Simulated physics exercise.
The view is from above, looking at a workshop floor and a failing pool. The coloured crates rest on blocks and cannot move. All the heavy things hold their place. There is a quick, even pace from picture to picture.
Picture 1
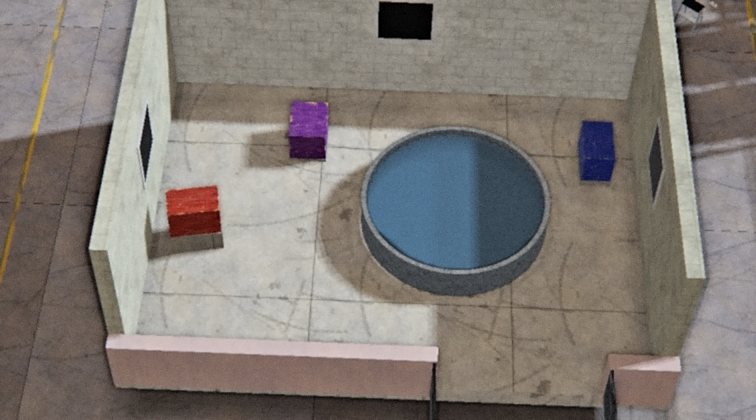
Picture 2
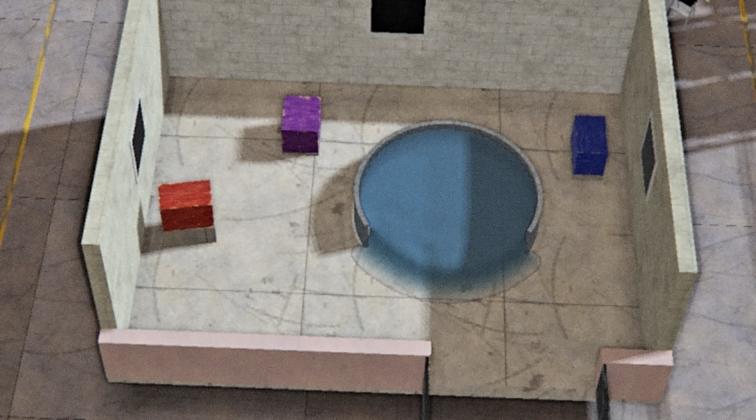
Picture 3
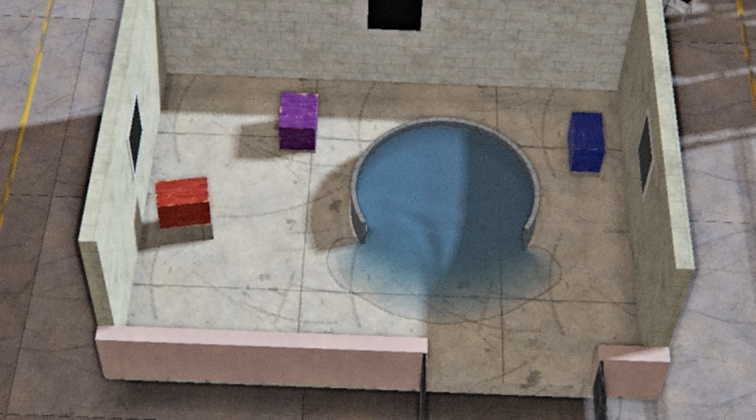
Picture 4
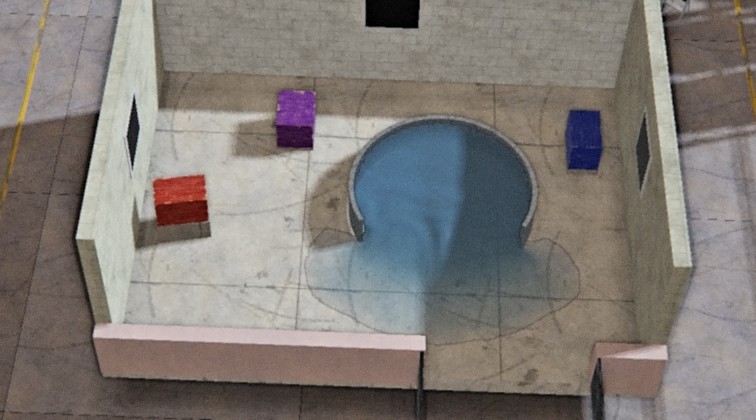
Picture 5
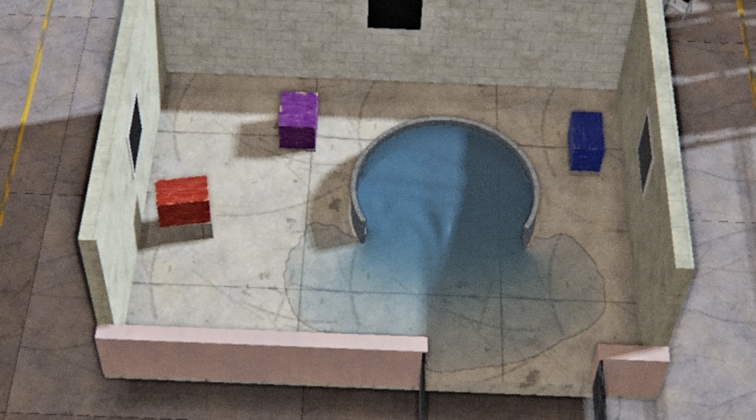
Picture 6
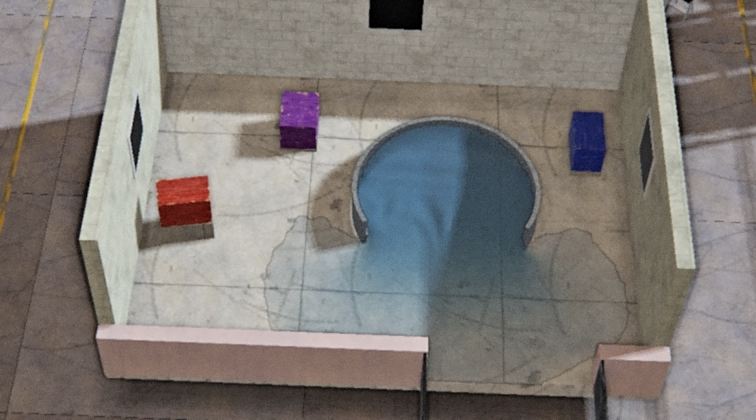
On a walled workshop floor with red, purple and blue blocks, a round tank of blue water stands whole, then its front side opens and water pours out, spreading forward and sideways across the floor in a widening sheet.
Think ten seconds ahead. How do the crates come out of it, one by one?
One by one: The purple crate comes out wet; the red crate comes out dry; the blue crate comes out dry.
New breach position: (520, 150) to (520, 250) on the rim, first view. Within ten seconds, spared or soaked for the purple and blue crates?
So the purple crate goes wet while the blue crate goes wet.
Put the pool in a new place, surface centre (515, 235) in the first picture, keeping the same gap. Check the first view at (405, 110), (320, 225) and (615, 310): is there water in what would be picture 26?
Results in order - left untouched, left untouched, swamped.
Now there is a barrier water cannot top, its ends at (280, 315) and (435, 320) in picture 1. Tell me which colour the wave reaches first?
The red one.
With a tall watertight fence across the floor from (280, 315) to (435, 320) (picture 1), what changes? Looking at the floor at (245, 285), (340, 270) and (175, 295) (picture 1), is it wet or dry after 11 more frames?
Outcome by spot, in order - watered, watered, watered.
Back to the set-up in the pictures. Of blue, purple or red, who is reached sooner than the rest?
It's the red-painted one.
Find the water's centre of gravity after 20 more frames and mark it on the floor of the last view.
It is near (386, 275).
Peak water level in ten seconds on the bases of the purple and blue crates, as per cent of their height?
140 and 60 %, roughly.
A moment on, water covers 35 % of the floor; the purple crate not reached, the red crate not reached, the blue crate not reached.
Next, water covers 35 % of the floor; the purple crate not reached, the red crate water round its plinth, the blue crate not reached.
Then, water covers 45 % of the floor; the purple crate not reached, the red crate water round its plinth, the blue crate not reached.
Later, water covers 75 % of the floor; the purple crate water round its plinth, the red crate water round its plinth, the blue crate water round its plinth.
In the end, water covers 95 % of the floor; the purple crate was topped, the red crate stayed above the water, the blue crate stayed above the water.
